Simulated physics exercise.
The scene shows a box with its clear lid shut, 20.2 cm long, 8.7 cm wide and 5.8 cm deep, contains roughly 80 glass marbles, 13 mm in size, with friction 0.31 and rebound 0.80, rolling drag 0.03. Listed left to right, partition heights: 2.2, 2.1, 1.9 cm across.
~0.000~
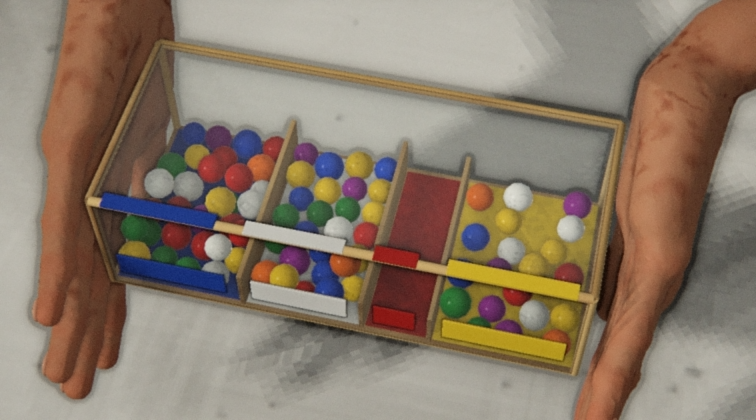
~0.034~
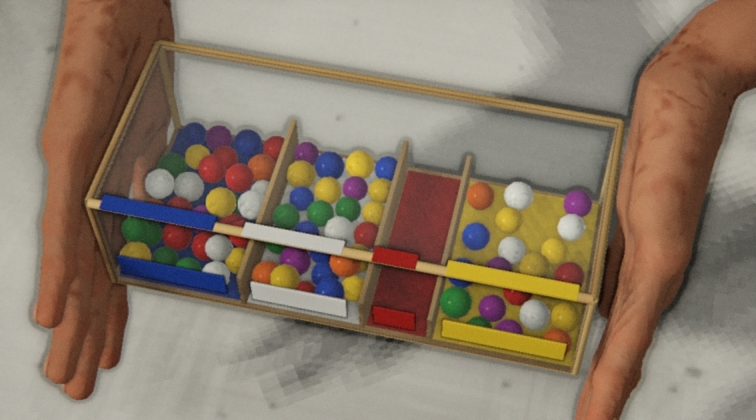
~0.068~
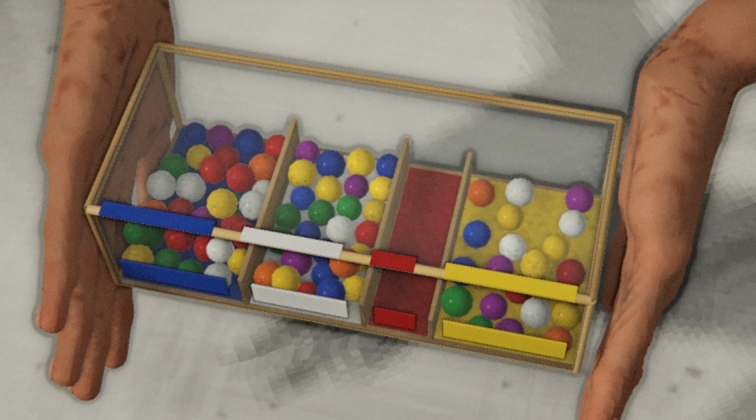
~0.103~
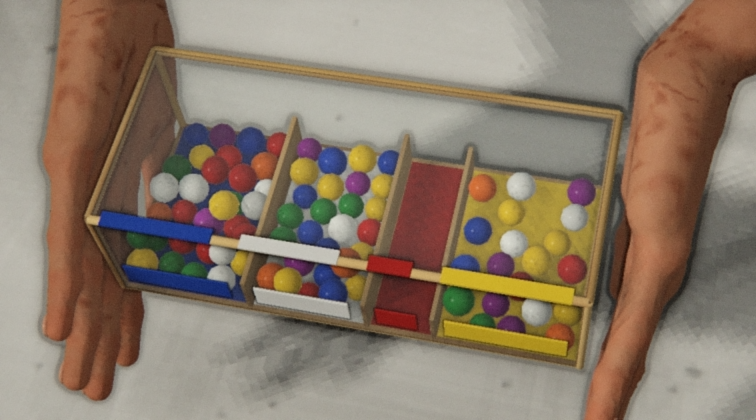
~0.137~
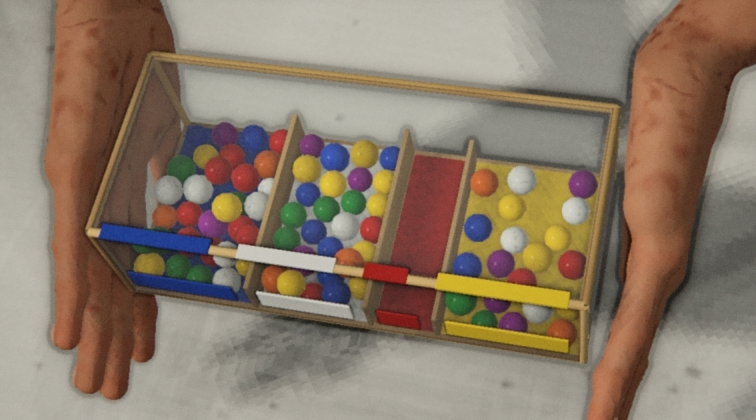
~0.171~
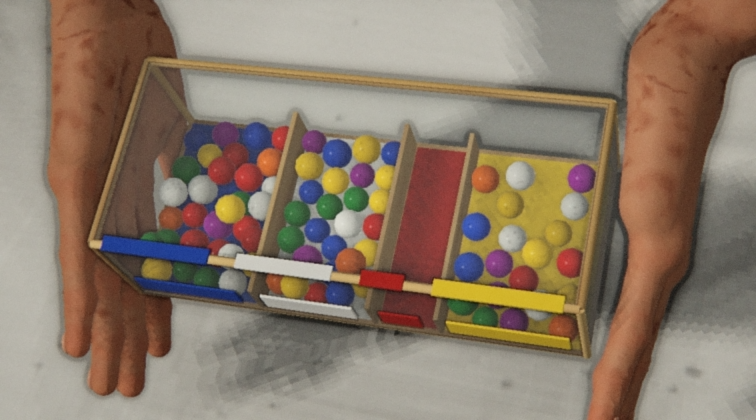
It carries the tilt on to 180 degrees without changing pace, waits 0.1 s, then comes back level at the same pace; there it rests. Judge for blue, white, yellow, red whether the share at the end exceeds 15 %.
Blue: It does; white: It does; yellow: It does not; red: It does not.
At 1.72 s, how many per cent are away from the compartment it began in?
At that moment, I'd say around 30 percent.
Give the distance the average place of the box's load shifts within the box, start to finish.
It moves some 3.5 cm in all.
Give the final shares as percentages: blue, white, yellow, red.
Out of a hundred, blue gets 65, white gets 25, yellow gets 5 and red gets 5.
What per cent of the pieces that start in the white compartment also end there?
It comes to around 30 per cent.
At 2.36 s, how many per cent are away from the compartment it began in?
Around 45 per cent is out of its starting compartment then.
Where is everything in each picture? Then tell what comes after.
The first frame shows box at (335, 257); tilt 0 degrees; blue 40 %, white 35 %, yellow 25 %.
The second frame shows box at (334, 258); tilt 1 degrees.
The third frame shows box at (333, 261); tilt 3 degrees.
The fourth frame shows box at (331, 266); tilt 6 degrees; low side front left.
The fifth frame shows box at (329, 273); tilt 11 degrees; low side front left.
The sixth frame shows box at (327, 280); tilt 16 degrees; low side front left; blue 40 %, white 35 %, yellow 25 %. It turns about 145 degrees a second.
After 1.01 s, tilt 137 degrees; blue 55 %, white 30 %, yellow 10 %, red 5 %; middle of all pieces near (367, 188).
Then, at 1.72 s, tilt 152 degrees; blue 55 %, white 30 %, yellow 10 %, red 5 %; middle of all pieces near (361, 182).
Then, at 2.36 s, tilt 60 degrees; blue 65 %, white 30 %, yellow 5 %, red 5 %; middle of all pieces near (277, 249).
After 2.98 s, tilt 0 degrees; blue 65 %, white 25 %, yellow 5 %, red 5 %; middle of all pieces near (240, 228).
In the end, at 4.1 s, blue 65 %, white 25 %, yellow 5 %, red 5 %.
